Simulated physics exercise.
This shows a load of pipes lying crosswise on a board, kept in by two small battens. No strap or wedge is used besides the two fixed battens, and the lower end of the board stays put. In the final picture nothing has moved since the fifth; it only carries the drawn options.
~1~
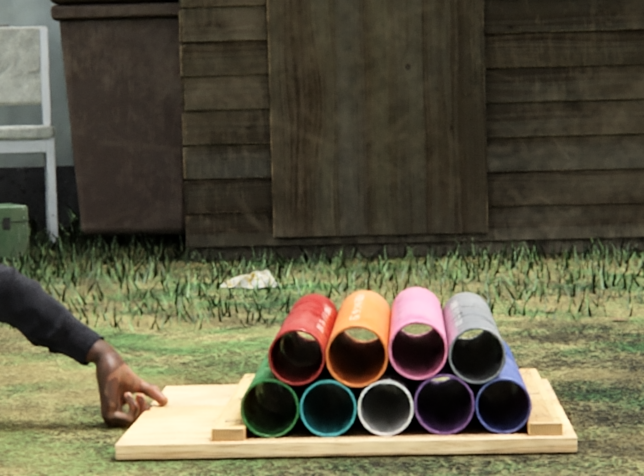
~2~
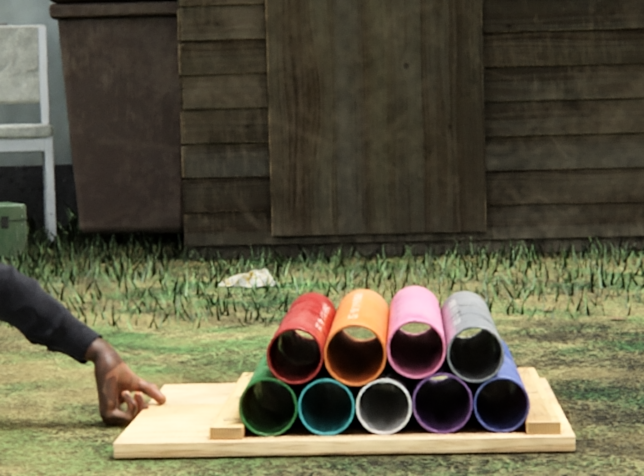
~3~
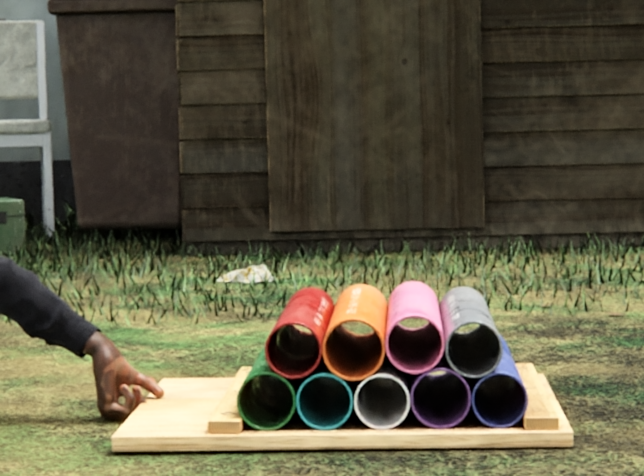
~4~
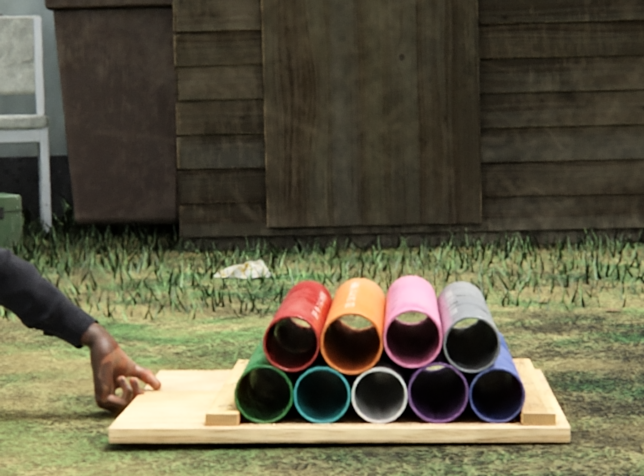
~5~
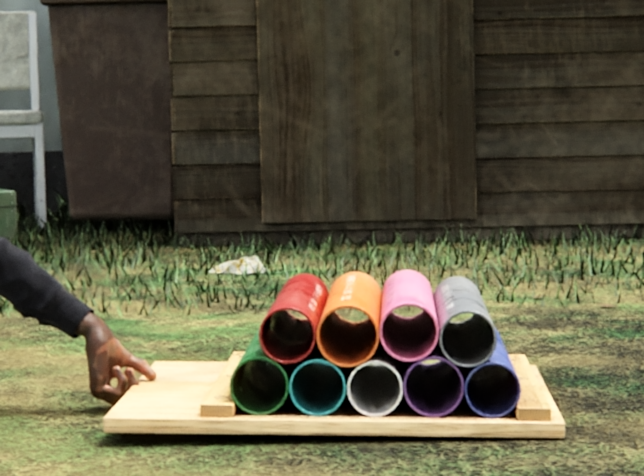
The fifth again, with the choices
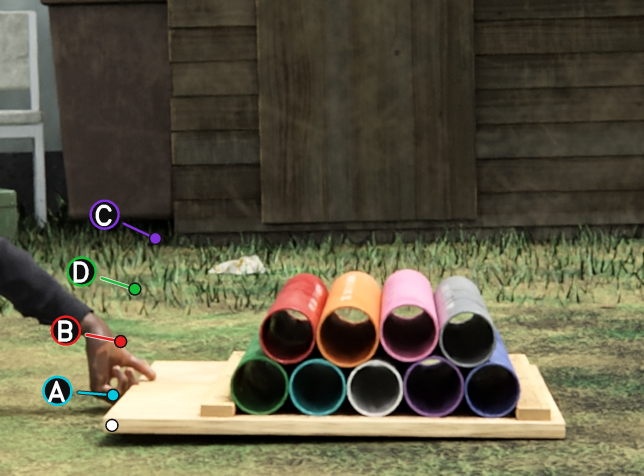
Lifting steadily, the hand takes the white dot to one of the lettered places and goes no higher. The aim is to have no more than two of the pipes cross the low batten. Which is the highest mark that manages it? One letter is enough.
No higher than D.
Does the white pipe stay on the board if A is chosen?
The white pipe: Yes.
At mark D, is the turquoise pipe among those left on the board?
The turquoise pipe: Yes.
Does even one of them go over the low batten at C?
Yes.
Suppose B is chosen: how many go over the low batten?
It comes to none.
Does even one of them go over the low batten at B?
No, at B.
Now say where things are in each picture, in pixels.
Board (351, 410); green pipe (270, 408); turquoise pipe (328, 408), in the first frame.
Turquoise pipe (326, 407); white pipe (384, 407), in the second frame.
Board (347, 403); green pipe (266, 401); orange pipe (354, 349), in the third frame.
Board (344, 397); green pipe (264, 394); turquoise pipe (322, 395), in the fourth frame.
Board (339, 390); green pipe (260, 386); turquoise pipe (317, 388), in the fifth frame.
On the marked copy, A at (113, 395); B at (120, 342); C at (156, 239); D at (135, 289); the white dot at (112, 426).
Following D. Soon after the start, board at 14°.
Later, board at 19°.
In the end, board at 19°, none over the low batten.
As for the rest, A none over the low batten; B none over the low batten; C four over the low batten (orange, pink, red, grey).
